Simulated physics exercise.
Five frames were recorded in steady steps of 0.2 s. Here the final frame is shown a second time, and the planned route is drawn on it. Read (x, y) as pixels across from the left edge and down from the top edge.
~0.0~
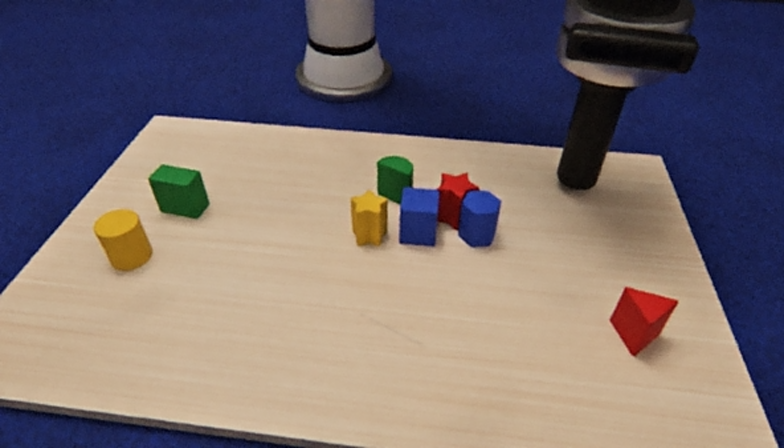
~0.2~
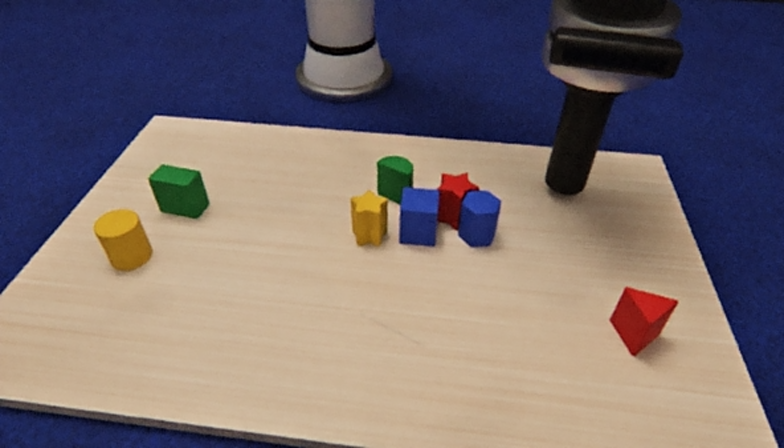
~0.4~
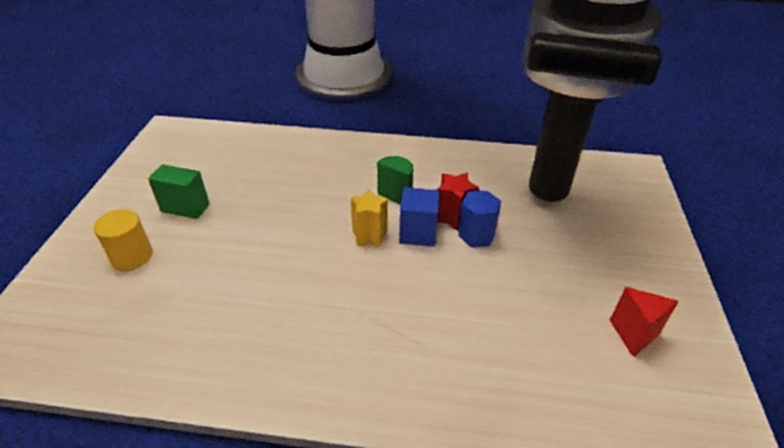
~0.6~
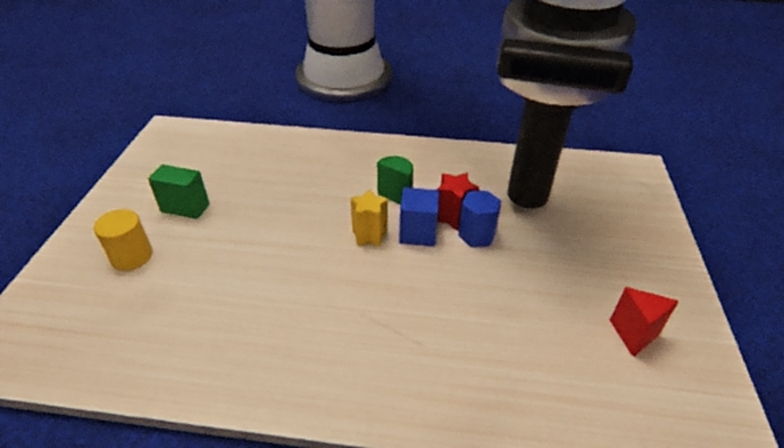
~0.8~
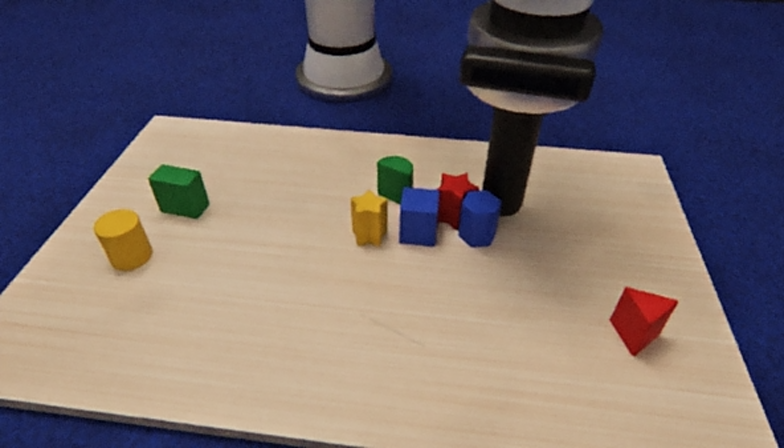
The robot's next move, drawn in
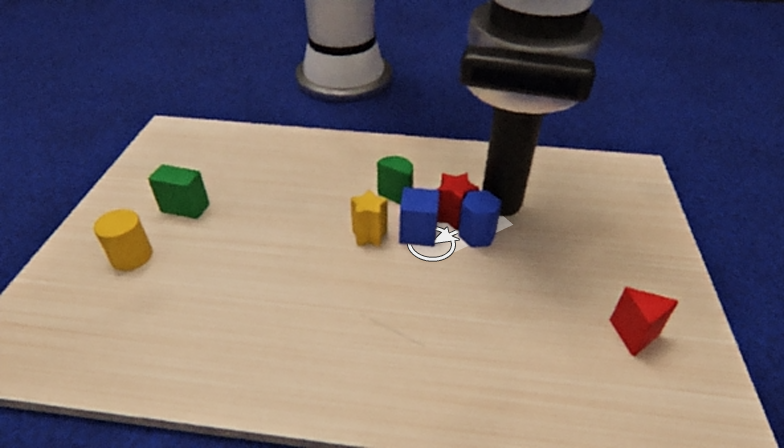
On a pale wooden board over blue cloth, a robot arm's black stick slides left to the clustered blocks, which stay still.
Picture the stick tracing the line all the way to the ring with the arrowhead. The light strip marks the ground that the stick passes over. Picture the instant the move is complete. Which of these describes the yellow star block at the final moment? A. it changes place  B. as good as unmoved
Answer: A.
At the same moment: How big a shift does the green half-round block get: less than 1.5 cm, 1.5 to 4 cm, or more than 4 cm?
The move is short, under 1.5 cm.
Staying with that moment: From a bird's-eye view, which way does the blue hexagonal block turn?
Counterclockwise rotation.
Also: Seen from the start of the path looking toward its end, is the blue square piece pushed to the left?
No
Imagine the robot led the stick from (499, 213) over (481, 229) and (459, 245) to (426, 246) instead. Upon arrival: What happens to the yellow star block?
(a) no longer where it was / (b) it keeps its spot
My answer is option a.
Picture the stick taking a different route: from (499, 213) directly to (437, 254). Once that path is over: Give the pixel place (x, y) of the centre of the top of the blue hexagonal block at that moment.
Its top middle: (438, 253).
The line goes from (499, 213) directly to (431, 243).
What follows on the original path. Halfway along, stick (466, 220); yellow star block (364, 203); blue square piece (403, 200), turned 30° anticlockwise; red star block (434, 183), turned 50° clockwise; blue hexagonal block (462, 222), turned 50° anticlockwise.
At the end, stick (432, 235); yellow star block (350, 207), turned 15° clockwise; green half-round block unmoved; blue square piece (387, 200), turned 35° anticlockwise; red star block (423, 184), turned 90° clockwise; blue hexagonal block (445, 240), turned 105° anticlockwise.
